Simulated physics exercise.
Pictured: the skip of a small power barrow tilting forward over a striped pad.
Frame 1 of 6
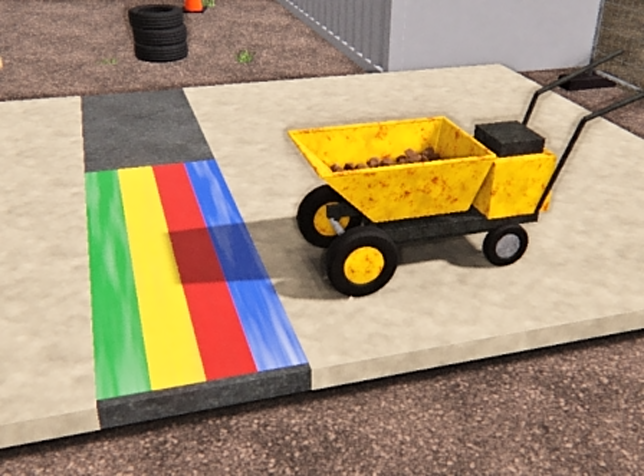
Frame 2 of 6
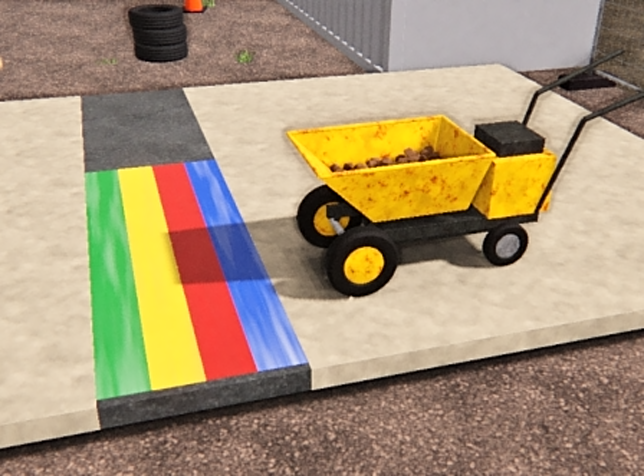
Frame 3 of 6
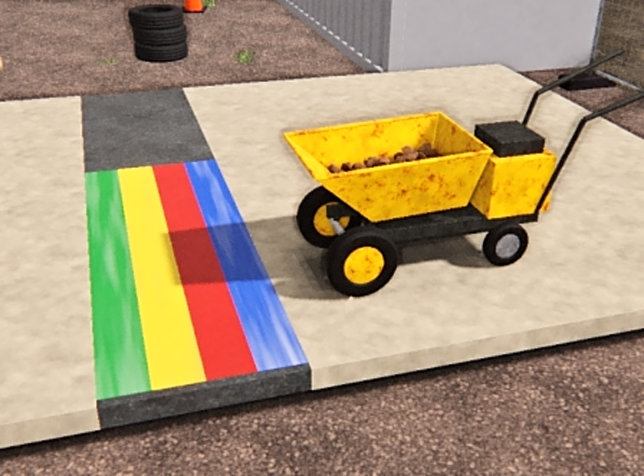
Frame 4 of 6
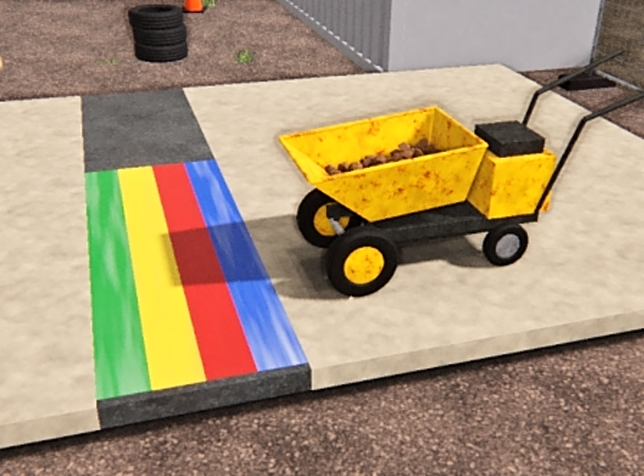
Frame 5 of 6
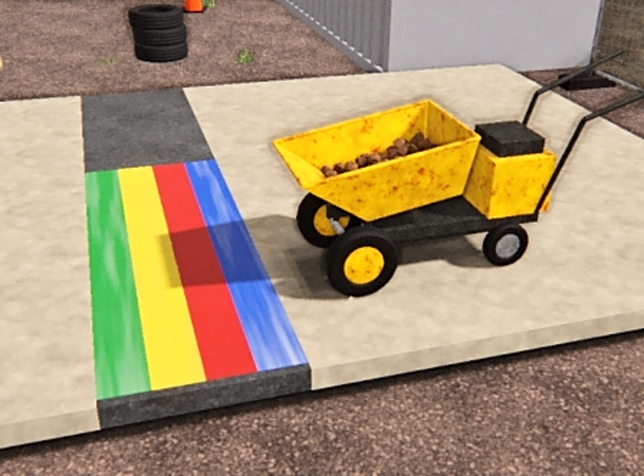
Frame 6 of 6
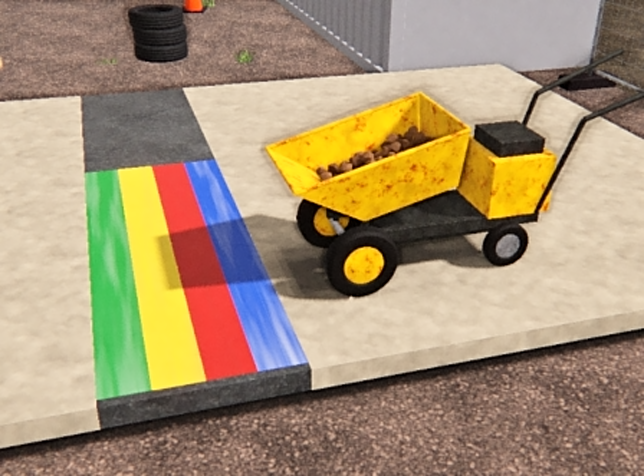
On a pale concrete slab edged by reddish-brown gravel, seen from slightly above by a still camera, stacked dark tyres and a grey wall stand behind. A yellow power barrow with black handles holds brown clods at right, facing a pad striped green, yellow, red and blue from left to right. The skip begins level, then slowly tilts forward, its rear rising and its front lip dipping slightly leftward, while the wheels stay still.
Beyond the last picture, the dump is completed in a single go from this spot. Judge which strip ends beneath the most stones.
Beneath the most stones: The red strip.
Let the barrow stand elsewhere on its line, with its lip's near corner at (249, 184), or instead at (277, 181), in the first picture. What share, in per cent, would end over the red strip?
0 per cent, then 20 per cent.
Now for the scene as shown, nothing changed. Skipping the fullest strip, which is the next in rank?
Second: The yellow one.
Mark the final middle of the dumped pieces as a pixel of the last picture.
I'd put the middle somewhere around (203, 285).
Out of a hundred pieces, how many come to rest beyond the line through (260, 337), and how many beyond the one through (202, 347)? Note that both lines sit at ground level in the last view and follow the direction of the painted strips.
About 70 and 30 %.
Just after the last frame, skip tipped steeply; every one in the skip.
A moment on, skip tipped right over; the larger part in the skip; about a tenth over the blue strip; roughly a quarter over the red strip.
Further on, skip tipped right over; roughly a quarter in the skip; about a tenth over the blue strip; roughly a third over the red strip; roughly a quarter over the yellow strip; just a few over the green strip.
When it is over, skip tipped right over; roughly a quarter in the skip; about a tenth over the blue strip; roughly a third over the red strip; roughly a quarter over the yellow strip; just a few over the green strip.
